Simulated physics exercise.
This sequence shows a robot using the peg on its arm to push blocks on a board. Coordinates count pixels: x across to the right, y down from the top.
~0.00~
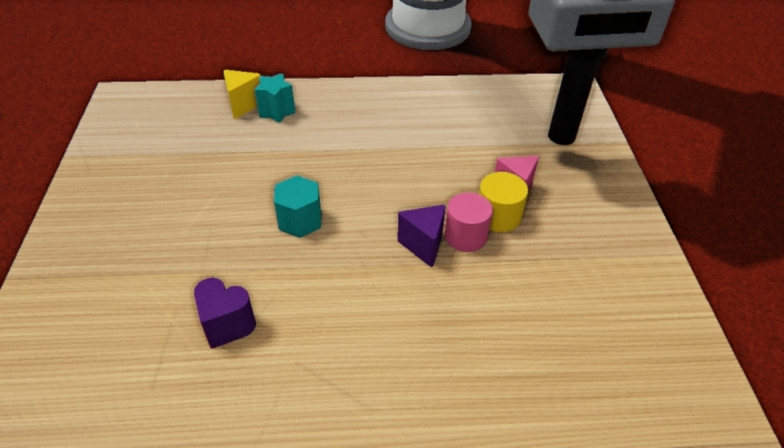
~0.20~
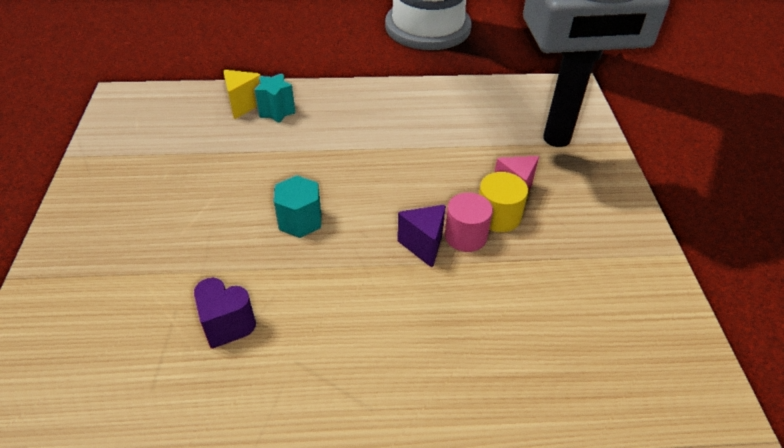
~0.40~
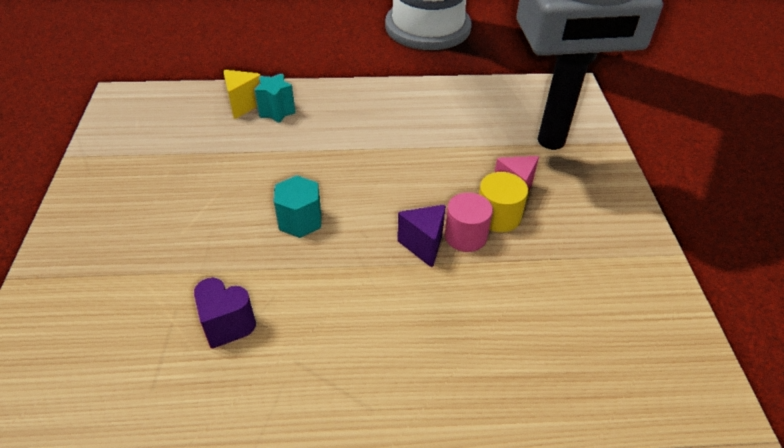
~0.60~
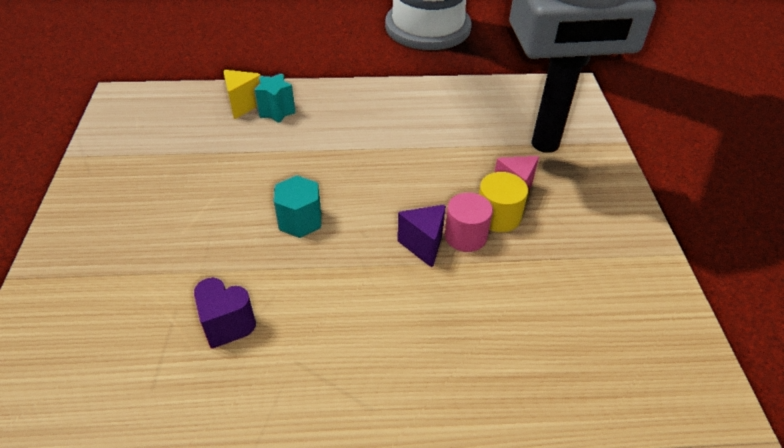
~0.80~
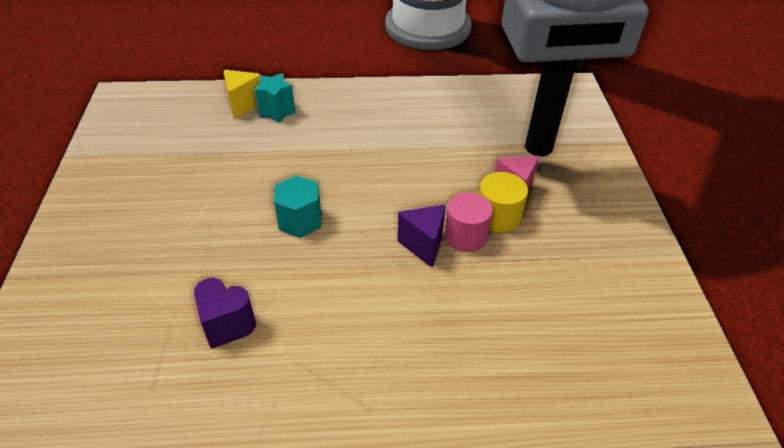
The clip shows a robot arm's dark peg above a wooden board scattered with yellow, teal, pink and purple blocks; the peg moves slightly left and toward the viewer, nearing the pink triangular block, while the blocks stay still.
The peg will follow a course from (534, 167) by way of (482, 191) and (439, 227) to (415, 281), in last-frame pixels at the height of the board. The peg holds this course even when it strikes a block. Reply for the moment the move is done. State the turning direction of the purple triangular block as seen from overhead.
Clockwise from above.
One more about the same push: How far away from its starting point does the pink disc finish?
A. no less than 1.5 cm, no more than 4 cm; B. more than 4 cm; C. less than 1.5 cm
The one that fits is A, no less than 1.5 cm, no more than 4 cm.
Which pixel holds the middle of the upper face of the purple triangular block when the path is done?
At pixel (388, 268).
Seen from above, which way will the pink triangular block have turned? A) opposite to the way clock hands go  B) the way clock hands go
A
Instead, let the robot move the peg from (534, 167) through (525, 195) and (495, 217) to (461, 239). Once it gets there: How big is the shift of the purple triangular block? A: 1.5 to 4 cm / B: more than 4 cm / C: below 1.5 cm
A (1.5 to 4 cm)
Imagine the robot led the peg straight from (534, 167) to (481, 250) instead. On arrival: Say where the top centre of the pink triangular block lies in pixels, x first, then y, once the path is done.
I predict (547, 196).
The first path, step by step. One third of the way, peg at (485, 172); yellow disc at (506, 191); pink triangular block at (522, 170), turned 25° anticlockwise.
Two thirds of the way, peg at (441, 208); purple triangular block at (425, 221), turned 15° clockwise; pink disc at (471, 219); yellow disc at (506, 191); pink triangular block at (522, 170), turned 25° anticlockwise.
At the end, peg at (416, 262); purple triangular block at (388, 268), turned 80° clockwise; pink disc at (472, 225); yellow disc at (506, 191); pink triangular block at (522, 170), turned 25° anticlockwise.
